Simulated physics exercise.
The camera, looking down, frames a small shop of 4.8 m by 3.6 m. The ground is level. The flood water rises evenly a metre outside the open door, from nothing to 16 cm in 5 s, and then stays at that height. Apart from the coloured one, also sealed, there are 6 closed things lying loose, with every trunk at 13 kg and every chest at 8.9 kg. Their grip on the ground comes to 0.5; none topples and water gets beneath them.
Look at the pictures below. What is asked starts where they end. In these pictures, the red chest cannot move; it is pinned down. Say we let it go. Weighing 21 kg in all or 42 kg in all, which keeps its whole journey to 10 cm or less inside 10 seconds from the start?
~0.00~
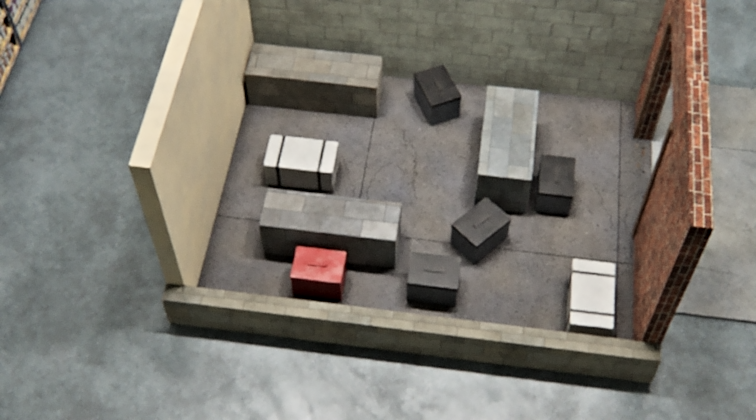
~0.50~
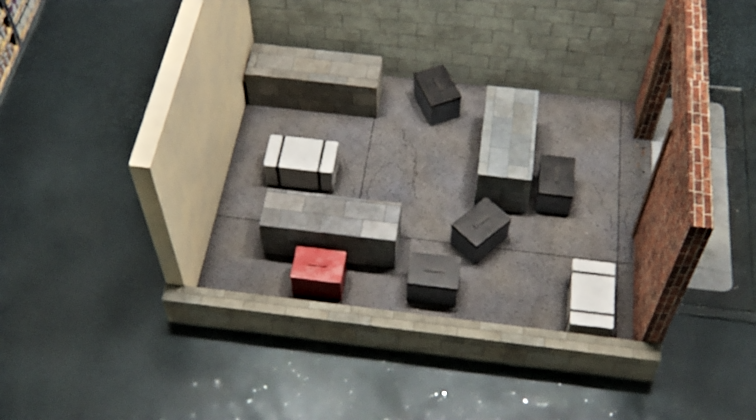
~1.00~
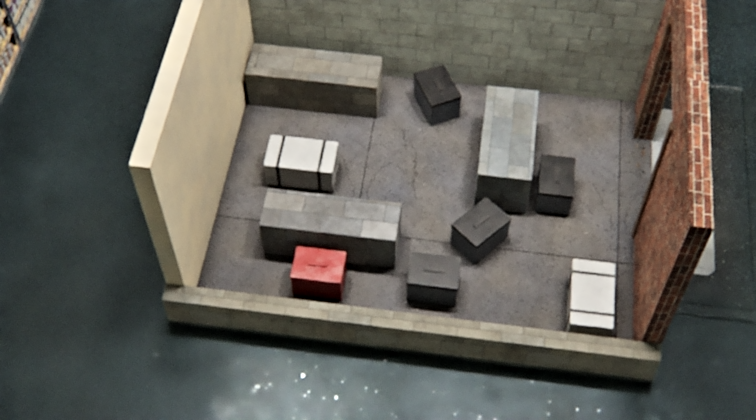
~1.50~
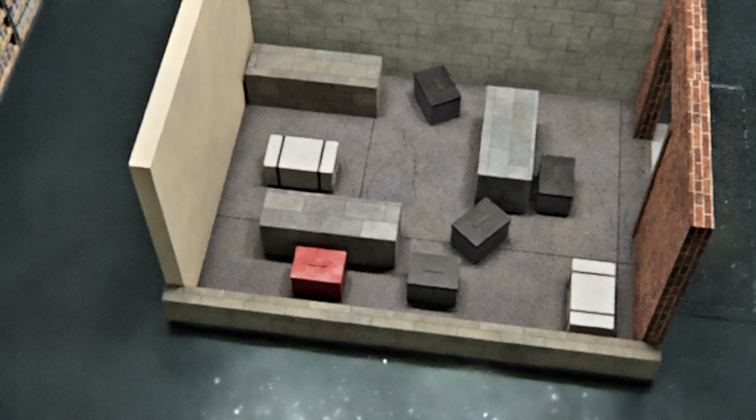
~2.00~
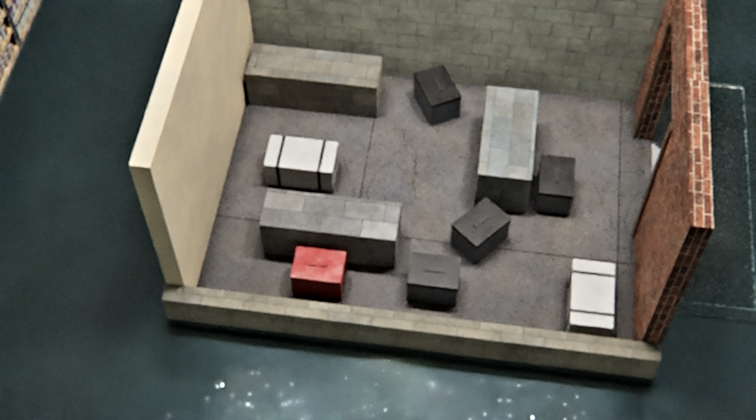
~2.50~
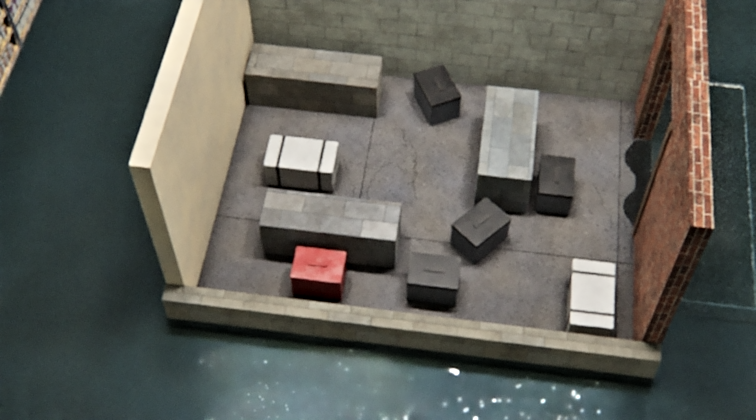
Looks to me like the light option works.
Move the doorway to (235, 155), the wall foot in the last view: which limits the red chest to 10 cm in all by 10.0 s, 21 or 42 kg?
Lab note: Lower mass sufficient.
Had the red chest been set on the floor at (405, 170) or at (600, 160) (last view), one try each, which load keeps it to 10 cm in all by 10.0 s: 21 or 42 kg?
The small mass already works; the big mass is needed.
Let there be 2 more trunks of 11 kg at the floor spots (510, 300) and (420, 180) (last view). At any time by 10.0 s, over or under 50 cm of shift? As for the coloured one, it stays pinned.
The first is further, the second not as far.
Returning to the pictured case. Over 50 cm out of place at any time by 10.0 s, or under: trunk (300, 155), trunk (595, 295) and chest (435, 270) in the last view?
Well, that's below half a metre, below half a metre, and below half a metre.
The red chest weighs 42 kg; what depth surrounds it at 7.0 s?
About 0 cm.
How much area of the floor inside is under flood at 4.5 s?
About 2.5 m2.
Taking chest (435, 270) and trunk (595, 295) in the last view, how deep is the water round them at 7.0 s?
Roughly 1 and 2 cm.
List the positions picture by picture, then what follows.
The red chest at (318, 264) rests on the ground; water covers 0.0 m2; 0 of 7 have shifted, in the first picture.
The red chest at (318, 264) rests on the ground; water covers 0.0 m2; 0 of 7 have shifted, in the second picture.
The red chest at (318, 264), on the bottom; 0.0 m2 under water; 0 of 7 have shifted, in the third picture.
The red chest at (318, 264) rests on the ground; water covers 0.0 m2; 0 of 7 have shifted, in the fourth picture.
The red chest at (318, 264), on the bottom; water covers 0.0 m2; 0 of 7 have shifted, in the fifth picture.
The red chest at (318, 264), on the bottom; 0.0 m2 under water; 0 of 7 have shifted, in the sixth picture.
After 3.5 s the red chest would be 0 cm from its start with 21 kg and 0 cm from its start with 42 kg; 0 cm of water round it then.
After 4.5 s the red chest would be 0 cm from its start with 21 kg and 0 cm from its start with 42 kg; 0 cm of water round it then.
After 7.0 s the red chest would be 0 cm from its start with 21 kg and 0 cm from its start with 42 kg; 0 cm of water round it then.
After 10.0 s the red chest would be 0 cm from its start with 21 kg and 0 cm from its start with 42 kg; 3 cm of water round it then.
